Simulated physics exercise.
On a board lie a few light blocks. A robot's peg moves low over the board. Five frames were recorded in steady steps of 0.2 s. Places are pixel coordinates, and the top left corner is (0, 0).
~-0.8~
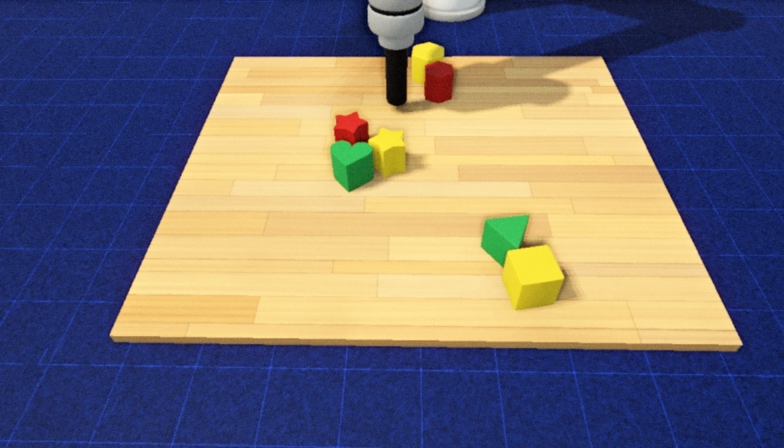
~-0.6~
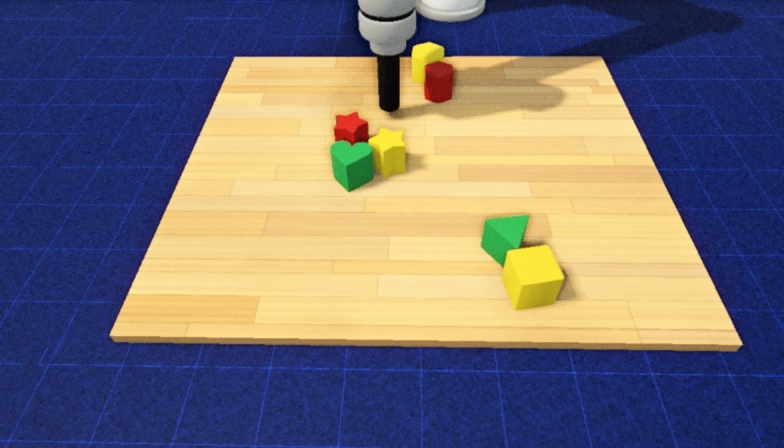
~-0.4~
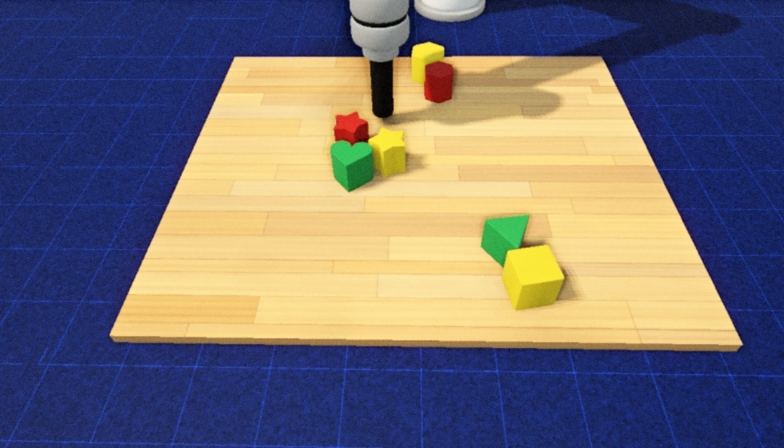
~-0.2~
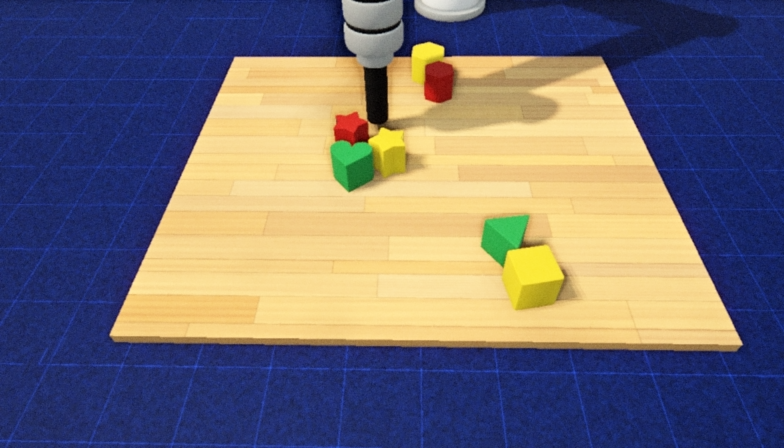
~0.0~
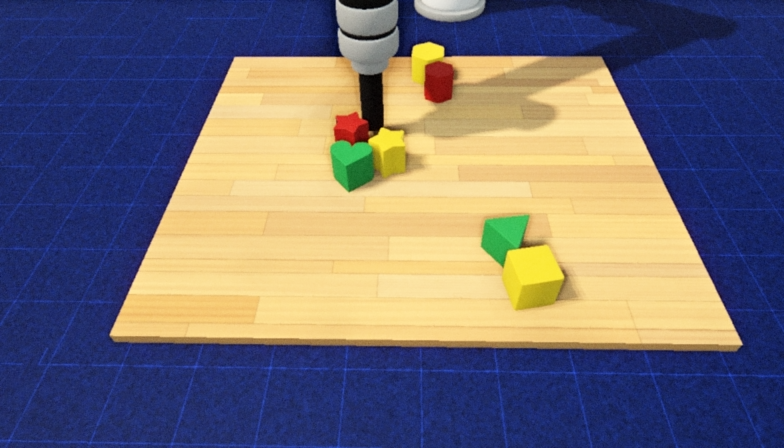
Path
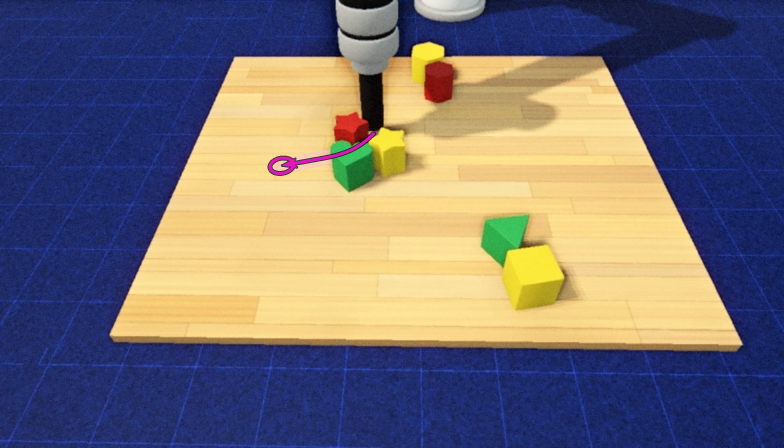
In this clip, a robot's black peg moves a short way down and slightly left over a wooden board, coming close to a red star, a yellow star and a green heart-shaped block, while all the blocks stay still.
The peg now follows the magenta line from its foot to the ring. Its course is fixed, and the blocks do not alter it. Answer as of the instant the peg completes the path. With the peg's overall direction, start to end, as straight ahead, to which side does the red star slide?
It goes toward the left-hand side.
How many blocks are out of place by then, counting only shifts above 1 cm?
It should be one, as far as I can tell.
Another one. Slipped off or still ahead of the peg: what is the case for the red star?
Slipped clear.
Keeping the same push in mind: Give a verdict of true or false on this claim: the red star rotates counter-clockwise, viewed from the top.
Answer: True.
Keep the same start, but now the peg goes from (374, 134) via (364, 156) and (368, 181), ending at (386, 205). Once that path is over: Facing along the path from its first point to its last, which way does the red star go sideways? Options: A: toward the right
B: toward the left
(A)
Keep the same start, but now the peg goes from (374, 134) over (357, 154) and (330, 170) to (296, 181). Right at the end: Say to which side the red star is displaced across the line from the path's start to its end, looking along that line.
It will end up to the right.
The line goes from (374, 134) via (350, 150) and (317, 159), ending at (282, 166).
What follows on the original path. One third of the way, peg at (349, 143); red star at (327, 134); green heart-shaped block at (349, 153), turned 15° anticlockwise.
Two thirds of the way, peg at (316, 151); red star at (295, 145), turned 20° anticlockwise; green heart-shaped block at (349, 153), turned 15° anticlockwise.
At the end, peg at (280, 158); red star at (275, 155), turned 60° anticlockwise; green heart-shaped block at (349, 153), turned 15° anticlockwise; yellow star unmoved.
